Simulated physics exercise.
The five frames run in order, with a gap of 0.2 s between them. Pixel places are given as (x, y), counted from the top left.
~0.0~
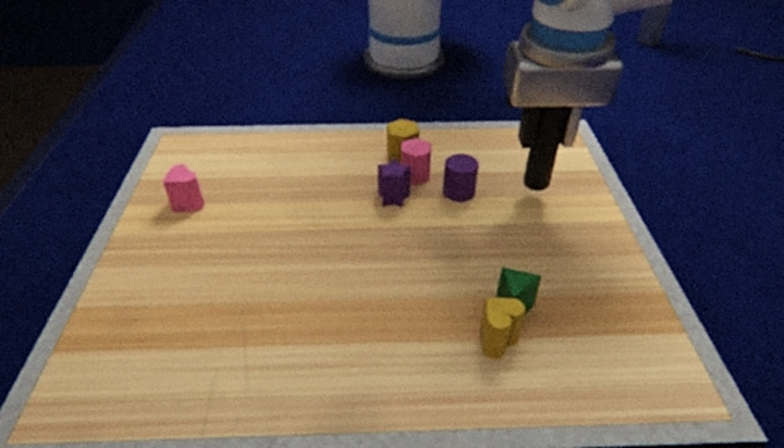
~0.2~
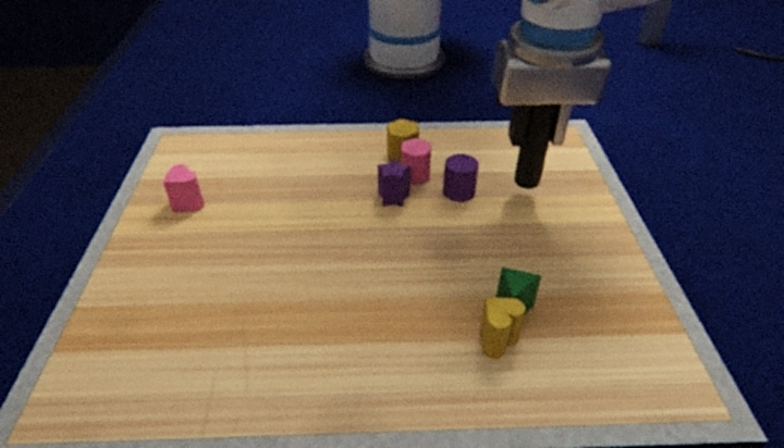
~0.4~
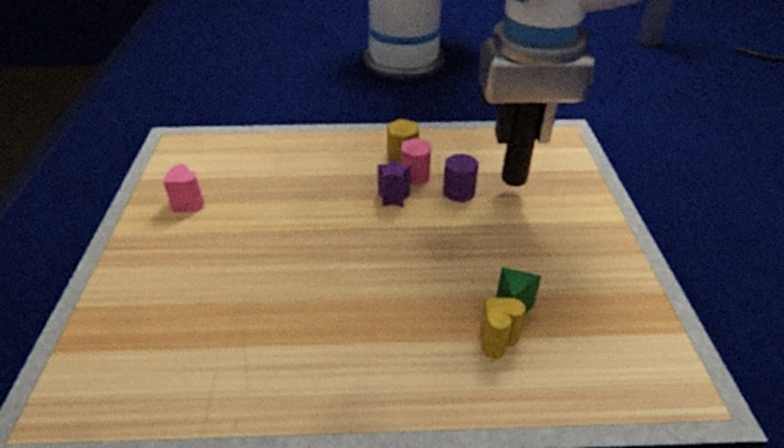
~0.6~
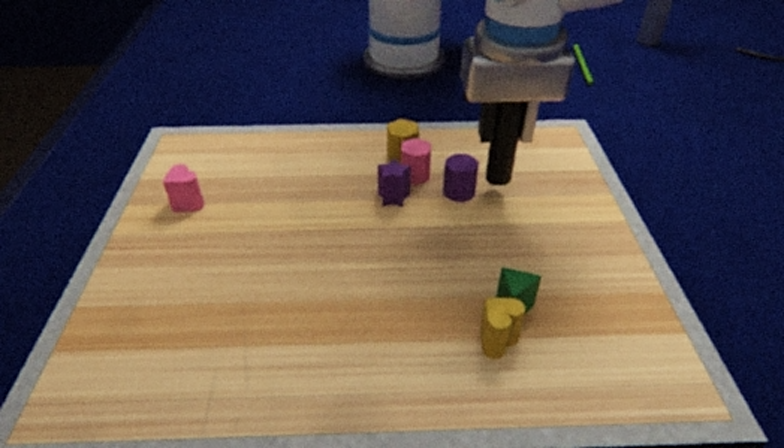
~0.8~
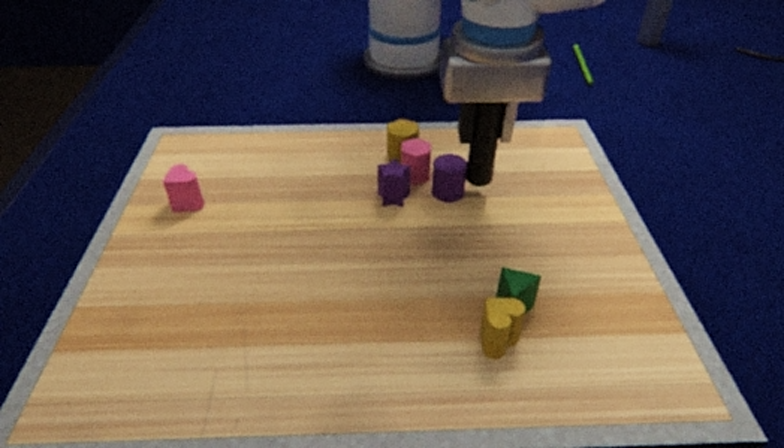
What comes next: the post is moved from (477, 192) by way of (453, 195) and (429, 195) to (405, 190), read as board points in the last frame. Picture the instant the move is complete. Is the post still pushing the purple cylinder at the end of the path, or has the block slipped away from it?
I expect it to be in front.
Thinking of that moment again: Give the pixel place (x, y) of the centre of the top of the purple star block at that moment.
I'd place it at (356, 171), taking the centre of its top.
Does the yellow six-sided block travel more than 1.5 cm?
The answer is no.
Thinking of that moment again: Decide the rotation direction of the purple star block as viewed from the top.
It goes anticlockwise.
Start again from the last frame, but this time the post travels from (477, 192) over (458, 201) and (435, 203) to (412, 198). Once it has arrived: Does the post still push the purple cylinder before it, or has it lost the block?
The post keeps it before itself.
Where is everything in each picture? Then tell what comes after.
In the first frame, lower end of the post (536, 184), tops of blocks, purple star block (394, 168), yellow six-sided block (403, 127), pink six-sided block (416, 146), purple cylinder (462, 162).
In the second frame, post (527, 182), blocks as before.
In the third frame, post (514, 180), blocks as before.
In the fourth frame, post (498, 179), blocks as before.
In the fifth frame, post (479, 180), purple star block (394, 168), yellow six-sided block (403, 127), pink six-sided block (416, 146), purple cylinder (450, 163).
What follows on the original path. Halfway along, post (442, 184); purple star block (381, 169), turned 20° anticlockwise; pink six-sided block (411, 144), turned 25° clockwise; purple cylinder (413, 162).
At the end, post (405, 178); purple star block (356, 171), turned 70° anticlockwise; yellow six-sided block not moved; pink six-sided block (407, 144), turned 40° clockwise; purple cylinder (376, 158).
